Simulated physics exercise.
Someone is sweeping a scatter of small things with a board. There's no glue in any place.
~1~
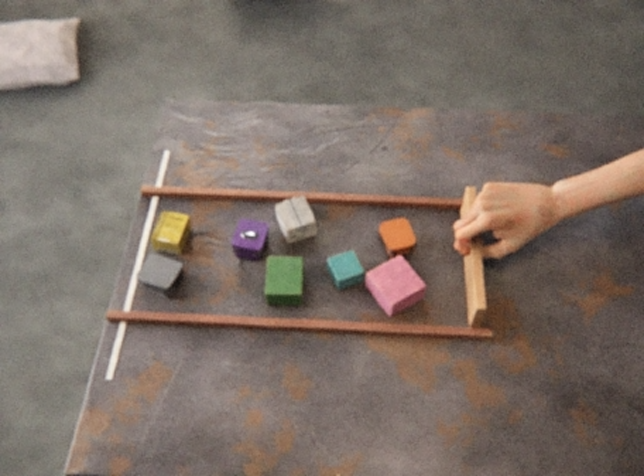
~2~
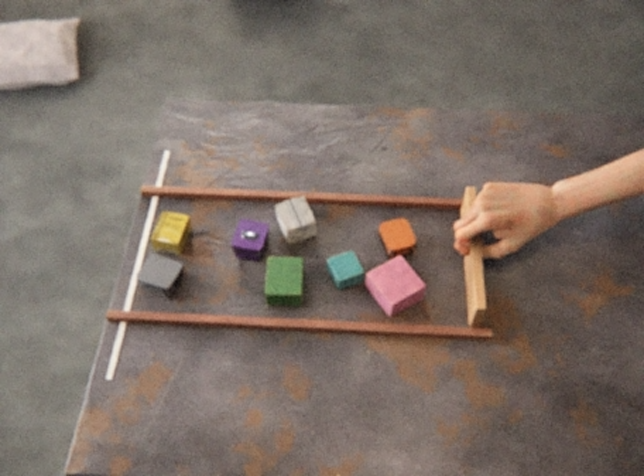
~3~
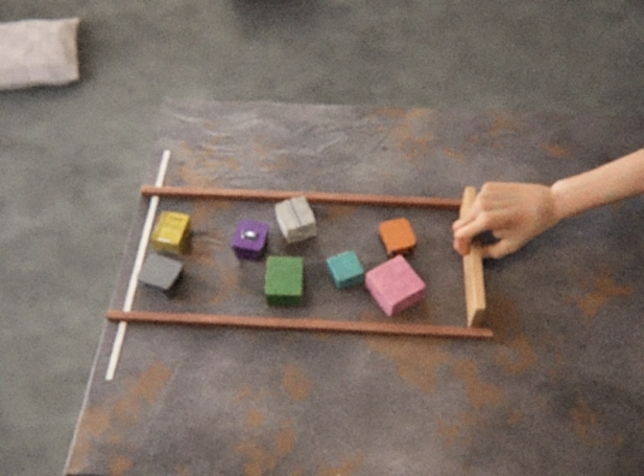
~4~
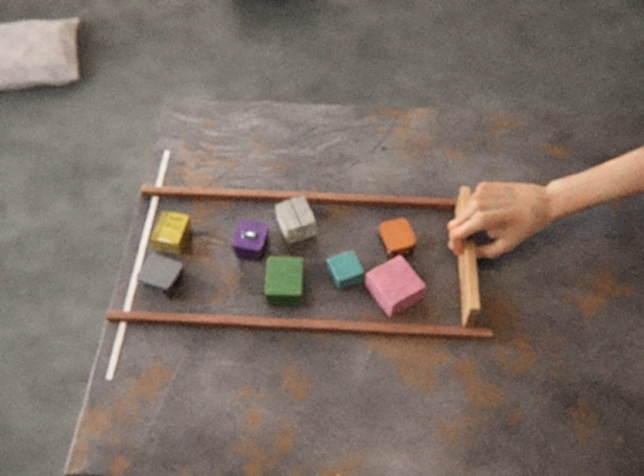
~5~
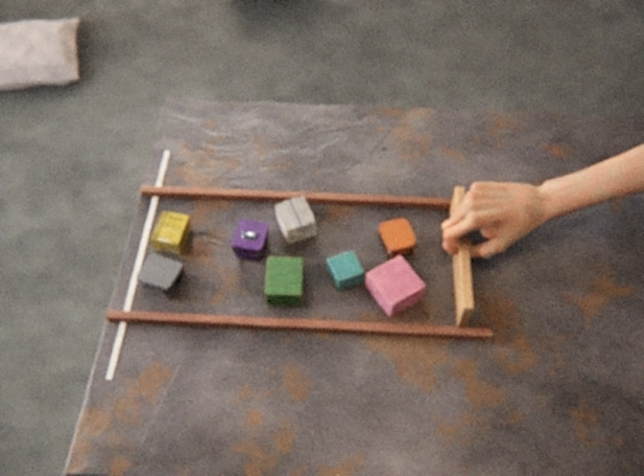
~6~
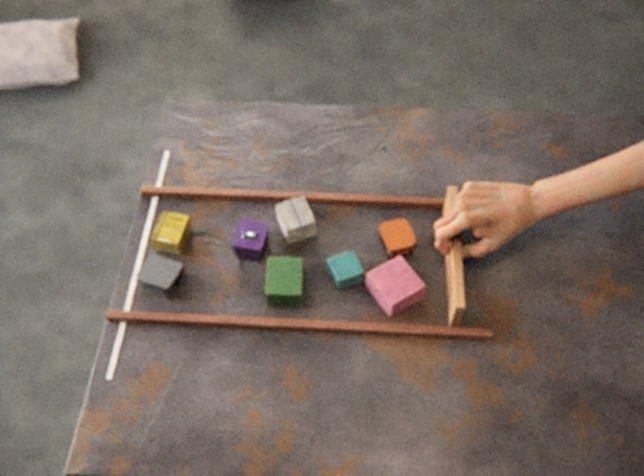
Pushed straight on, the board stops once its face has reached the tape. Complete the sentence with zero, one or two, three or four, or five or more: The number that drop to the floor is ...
The number that drop to the floor is five or more.
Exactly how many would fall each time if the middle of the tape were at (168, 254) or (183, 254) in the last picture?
The first try gives 4 and the second gives 3.
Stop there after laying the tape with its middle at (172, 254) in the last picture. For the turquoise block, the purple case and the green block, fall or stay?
In that case the turquoise block does not drop, the purple case tips off, the green block tips off.
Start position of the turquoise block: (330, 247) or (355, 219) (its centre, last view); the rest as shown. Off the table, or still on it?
In order, the object goes off, then stays where it is.
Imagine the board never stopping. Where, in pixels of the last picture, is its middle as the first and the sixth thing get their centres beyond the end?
I'd say close to (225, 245), then close to (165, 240).
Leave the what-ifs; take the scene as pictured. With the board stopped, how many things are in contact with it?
It's 1.
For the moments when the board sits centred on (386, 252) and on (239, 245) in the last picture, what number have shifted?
The first number is 3, the next one 8.
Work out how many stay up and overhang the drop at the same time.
Number: 1.
Soon after, none off yet; grey case at rest near (161, 277); yellow box at rest near (172, 233); purple case moving near (243, 241).
In the end, the number that fall off is five or more; gone, pink block, turquoise block, white box, green block, purple case, yellow box and grey case.
